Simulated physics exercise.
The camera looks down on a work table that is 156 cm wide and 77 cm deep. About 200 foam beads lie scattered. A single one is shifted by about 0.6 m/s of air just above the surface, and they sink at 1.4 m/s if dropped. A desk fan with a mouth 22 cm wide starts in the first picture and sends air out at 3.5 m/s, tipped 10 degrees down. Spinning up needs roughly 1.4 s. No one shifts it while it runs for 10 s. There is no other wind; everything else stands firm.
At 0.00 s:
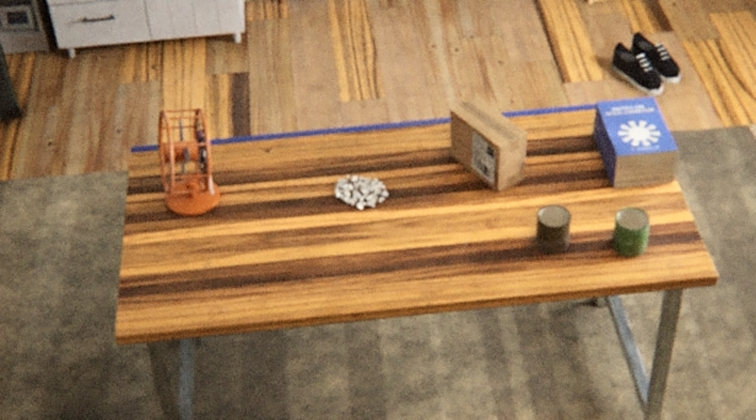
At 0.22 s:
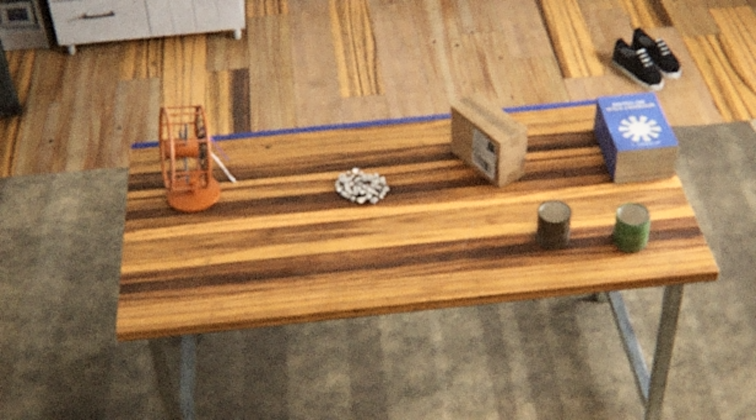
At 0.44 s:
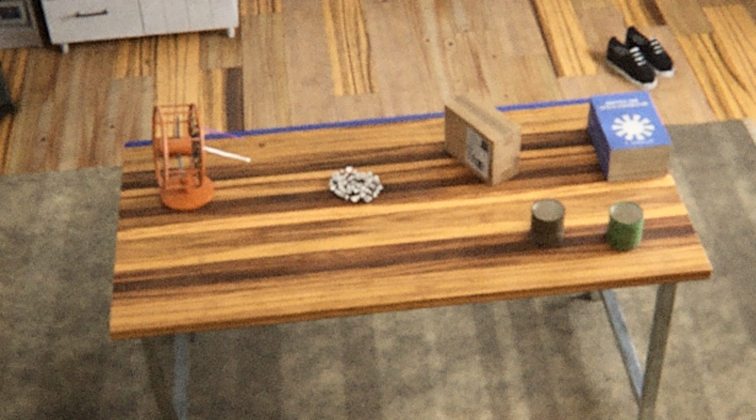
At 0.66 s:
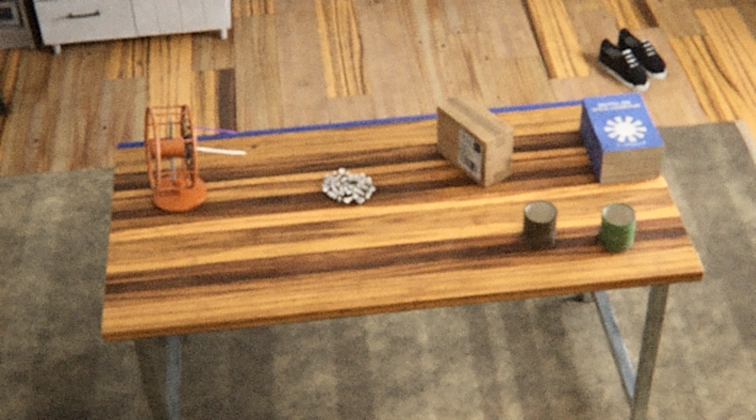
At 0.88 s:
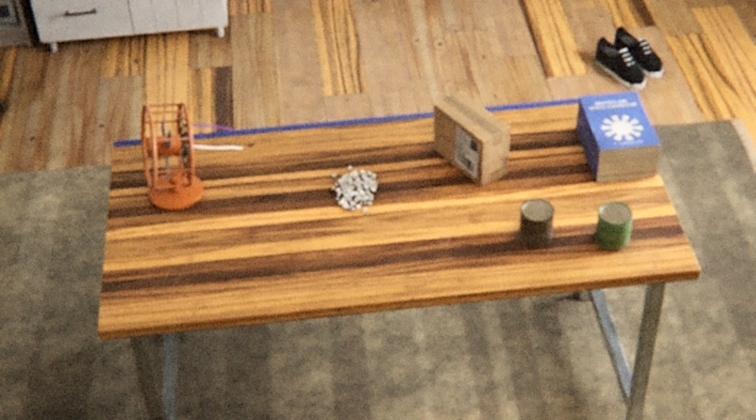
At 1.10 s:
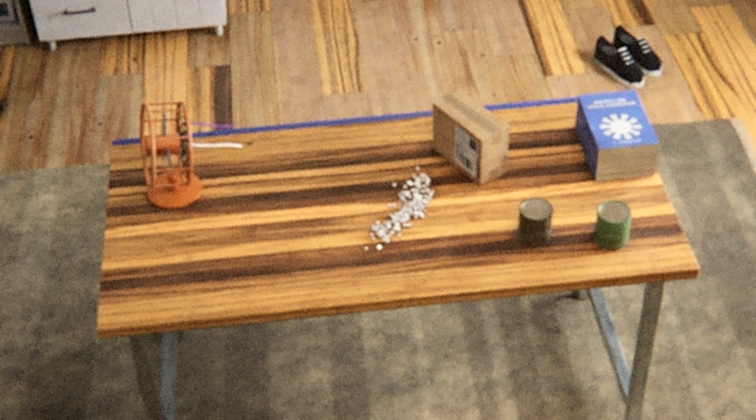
On a striped wooden table with a box, a blue package and two mugs, an orange desk fan stands at left while a pile of pale foam beads first lies still, then loosens and spreads rightward across the surface.
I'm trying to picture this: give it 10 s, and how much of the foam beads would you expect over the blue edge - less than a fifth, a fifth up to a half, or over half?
I'd expect less than a fifth of them there.
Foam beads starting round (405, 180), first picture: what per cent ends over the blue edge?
In that setup it'd be around 1 in a hundred.
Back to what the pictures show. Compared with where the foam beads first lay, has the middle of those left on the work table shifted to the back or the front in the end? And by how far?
Shifted forward by about 35 cm.
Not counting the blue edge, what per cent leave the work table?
About 80 %.
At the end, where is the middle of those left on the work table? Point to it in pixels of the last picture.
Centre: Roughly (449, 265).
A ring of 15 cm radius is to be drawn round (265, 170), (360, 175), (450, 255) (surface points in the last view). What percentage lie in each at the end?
0 %, 0 %, 20 %.
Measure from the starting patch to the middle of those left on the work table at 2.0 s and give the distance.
It comes to near 40 cm.
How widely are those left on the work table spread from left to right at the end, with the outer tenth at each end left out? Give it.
Looks like some 60 cm to me.
After 2.0 s, 49 % are on the move or not yet settled, 0 % are over the blue edge; the middle of those still in play is near (443, 253).
After 3.2 s, 37 % are on the move or not yet settled, 0 % are over the blue edge; the middle of those still in play is near (439, 251).
After 5.5 s, 28 % are on the move or not yet settled, 0 % are over the blue edge; the middle of those still in play is near (456, 259).
After 10.0 s, at the end, 0 % are over the blue edge; the middle of those still in play is near (449, 265).
